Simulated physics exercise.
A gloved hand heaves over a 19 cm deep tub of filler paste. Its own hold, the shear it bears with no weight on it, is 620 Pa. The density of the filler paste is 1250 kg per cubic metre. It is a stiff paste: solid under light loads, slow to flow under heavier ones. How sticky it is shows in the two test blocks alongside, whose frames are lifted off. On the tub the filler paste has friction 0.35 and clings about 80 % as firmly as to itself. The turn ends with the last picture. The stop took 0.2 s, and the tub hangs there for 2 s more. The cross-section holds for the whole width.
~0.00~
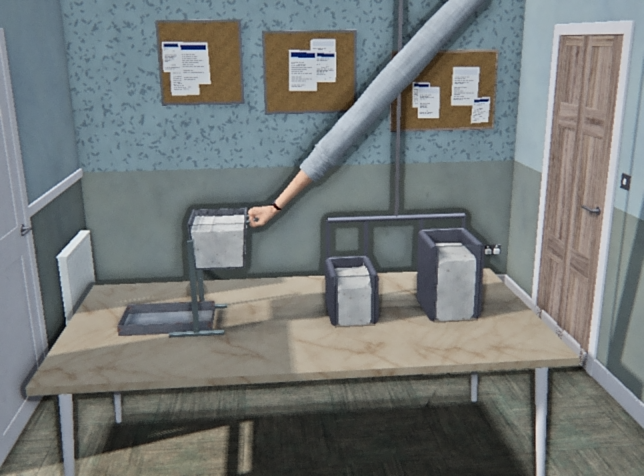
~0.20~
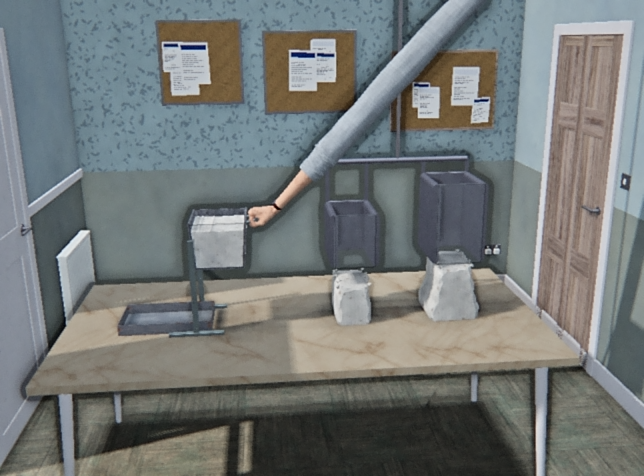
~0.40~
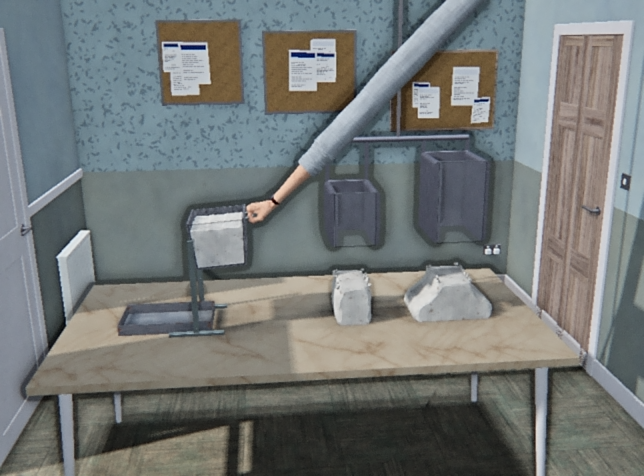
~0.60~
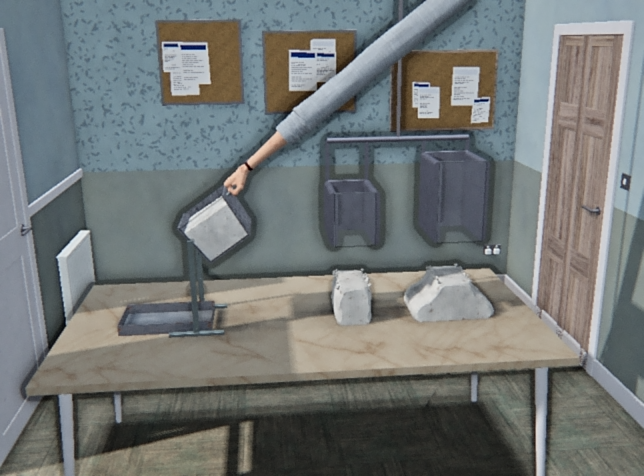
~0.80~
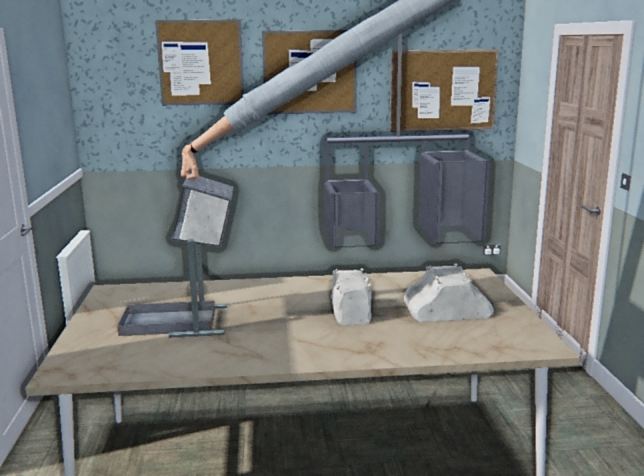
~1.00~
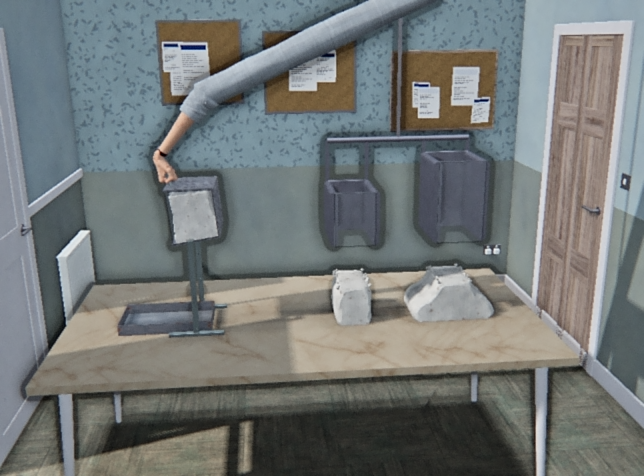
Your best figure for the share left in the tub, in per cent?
Close to 45 per cent.
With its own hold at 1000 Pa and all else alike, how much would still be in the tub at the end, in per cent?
It would be near 100 %.
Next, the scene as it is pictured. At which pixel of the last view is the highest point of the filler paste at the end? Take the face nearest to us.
Near (198, 218).
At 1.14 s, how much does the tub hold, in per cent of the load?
About 90 %.
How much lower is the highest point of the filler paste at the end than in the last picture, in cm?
Some 11 cm.
After 1.14 s, the tub is at 95 degrees and holds 92 %.
After 1.31 s, the tub is at 95 degrees and holds 62 %.
After 1.48 s, the tub is at 95 degrees and holds 45 %.
After 1.65 s, the tub is at 95 degrees and holds 45 %.
After 3.00 s, the tub is at 95 degrees and holds 45 %.
